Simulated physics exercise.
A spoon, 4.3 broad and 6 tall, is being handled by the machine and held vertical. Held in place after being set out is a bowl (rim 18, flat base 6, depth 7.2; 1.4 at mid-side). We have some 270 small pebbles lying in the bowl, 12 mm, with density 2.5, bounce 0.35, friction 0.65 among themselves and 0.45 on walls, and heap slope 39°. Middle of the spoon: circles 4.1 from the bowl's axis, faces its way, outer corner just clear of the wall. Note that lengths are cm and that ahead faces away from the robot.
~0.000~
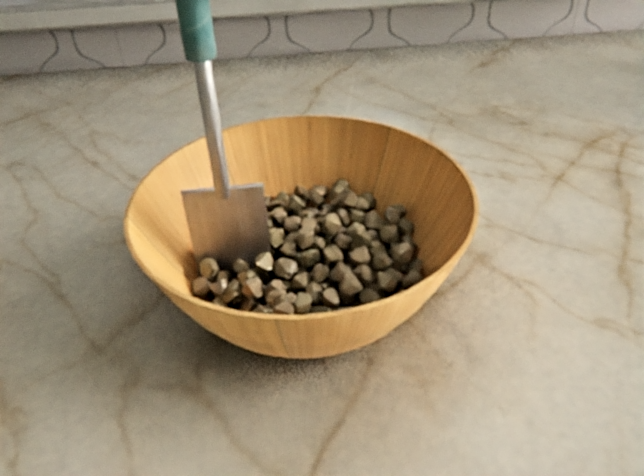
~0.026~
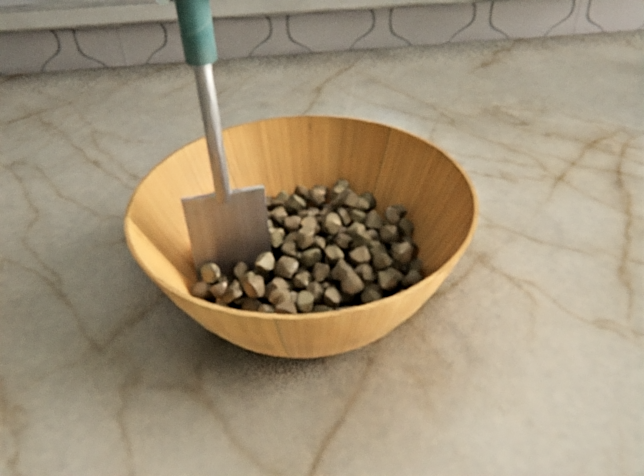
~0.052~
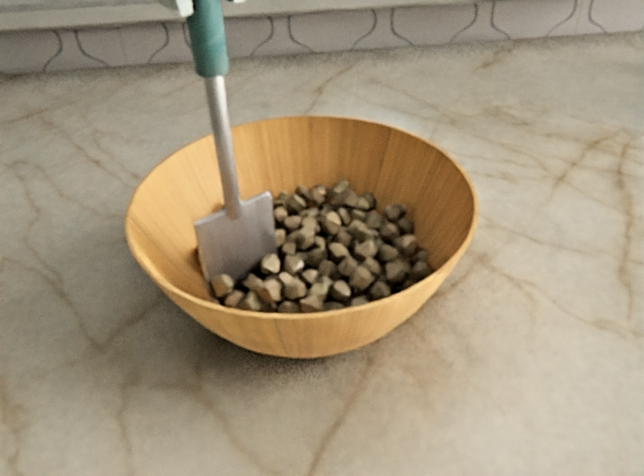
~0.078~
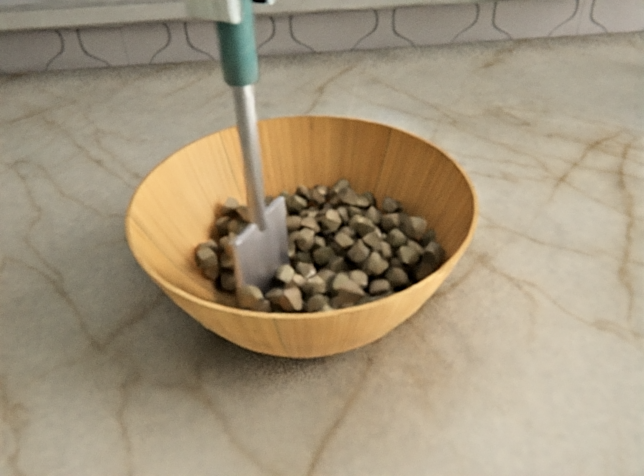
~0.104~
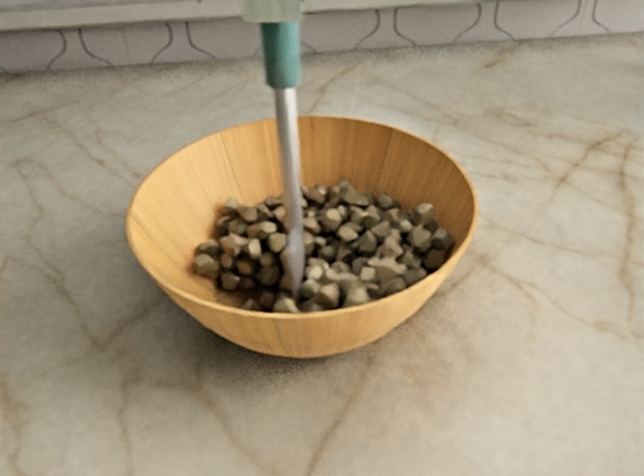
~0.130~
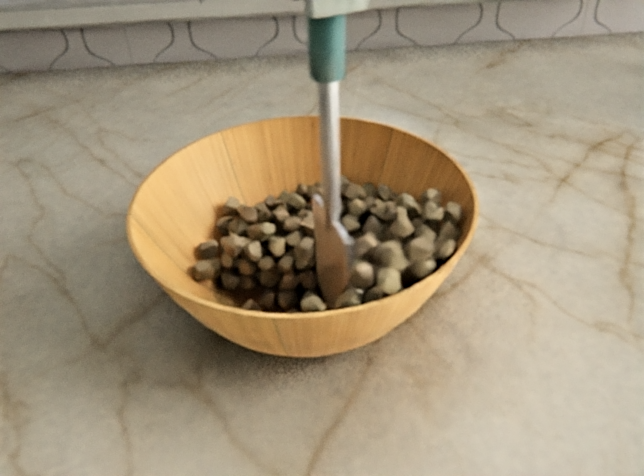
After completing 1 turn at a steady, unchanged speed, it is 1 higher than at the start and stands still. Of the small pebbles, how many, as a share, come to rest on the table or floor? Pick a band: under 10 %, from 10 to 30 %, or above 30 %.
From 10 to 30 %.
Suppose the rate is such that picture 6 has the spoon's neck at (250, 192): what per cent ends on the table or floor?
I'd say near 5 per cent.
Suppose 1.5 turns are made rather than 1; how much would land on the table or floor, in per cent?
Estimate: About 30 percent.
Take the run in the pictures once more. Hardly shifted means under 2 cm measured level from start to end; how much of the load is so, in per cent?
Around 10 in a hundred, roughly.
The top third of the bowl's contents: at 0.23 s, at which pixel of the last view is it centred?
I'd point to somewhere close to (389, 165).
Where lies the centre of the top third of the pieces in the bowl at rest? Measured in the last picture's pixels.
Roughly pixel (267, 293).
After 0.23 s, 200° round, highest piece 10 above the table; 257 in the bowl, 15 in flight or on the tool.
After 0.32 s, 294° round, highest piece 10 above the table; 233 in the bowl, 9 on the table or floor, 30 in flight or on the tool.
After 0.57 s, 0° round, highest piece 7 above the table; 213 in the bowl, 59 on the table or floor.
After 1.27 s, 0° round, highest piece 6 above the table; 213 in the bowl, 59 on the table or floor.
At rest, 213 in the bowl, 59 on the table or floor. That is 22 % on the table or floor.
